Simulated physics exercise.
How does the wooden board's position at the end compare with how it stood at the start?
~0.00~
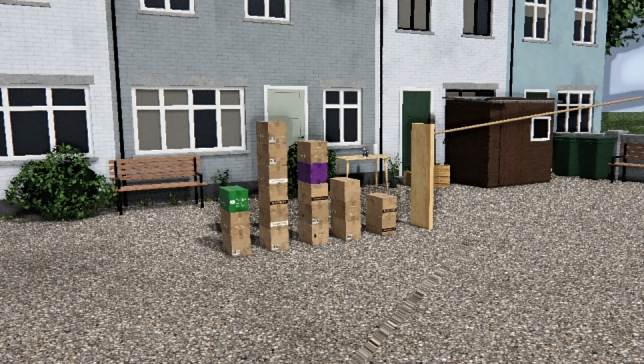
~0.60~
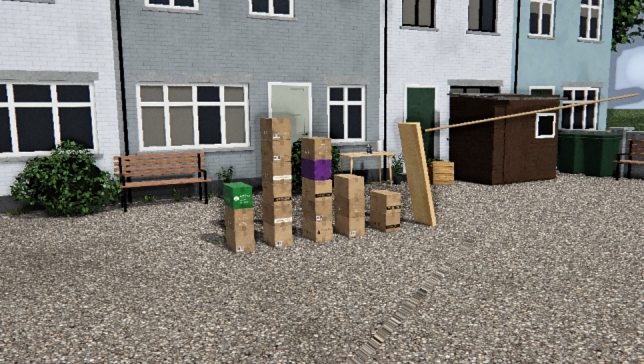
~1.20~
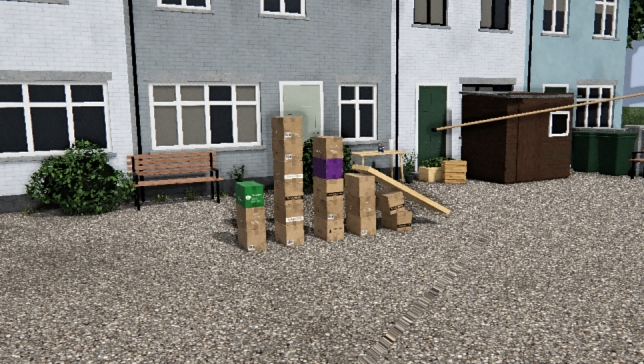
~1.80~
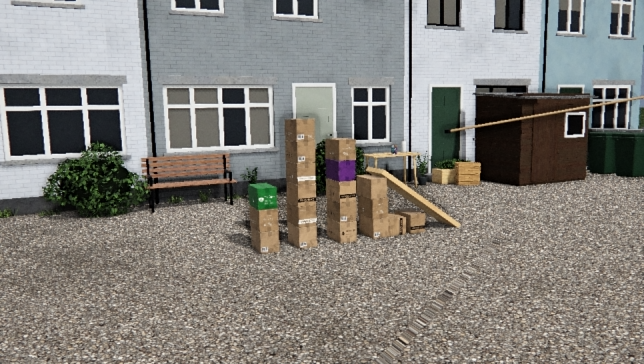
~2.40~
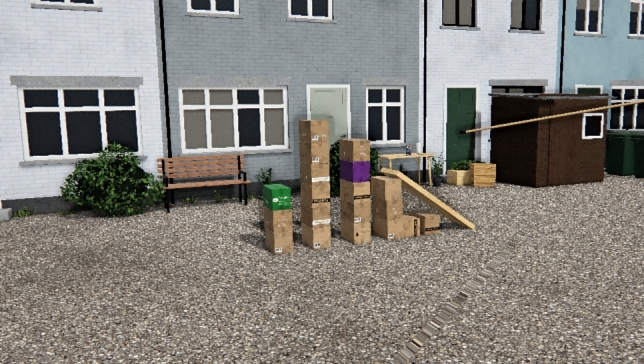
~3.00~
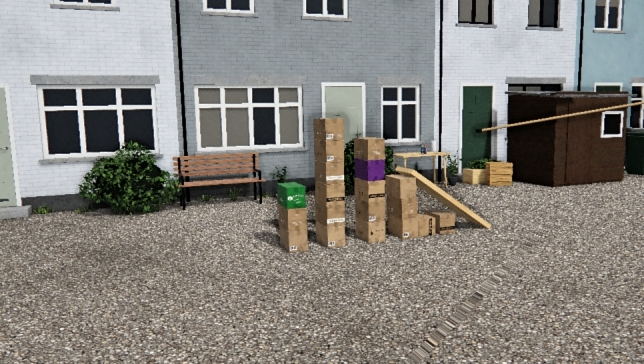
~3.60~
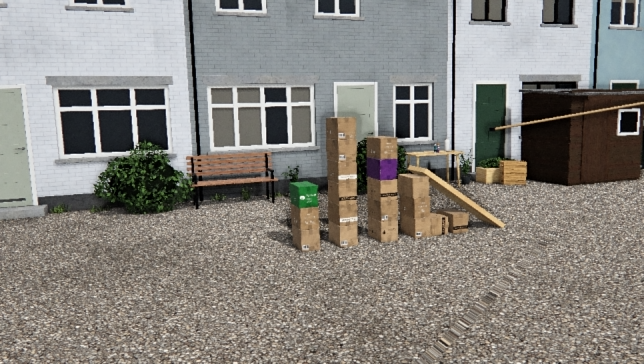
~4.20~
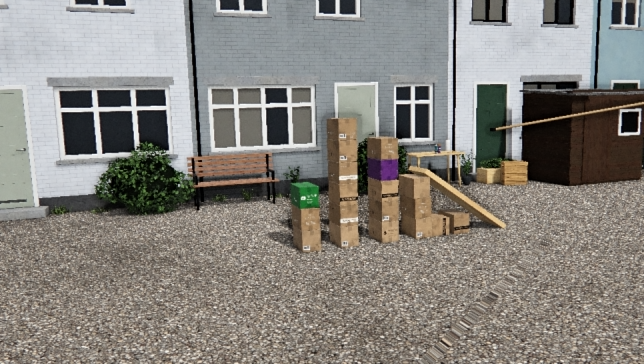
At the start the board stands upright at the right end of the file, and at the end it leans at a slant to the left against the cartons.
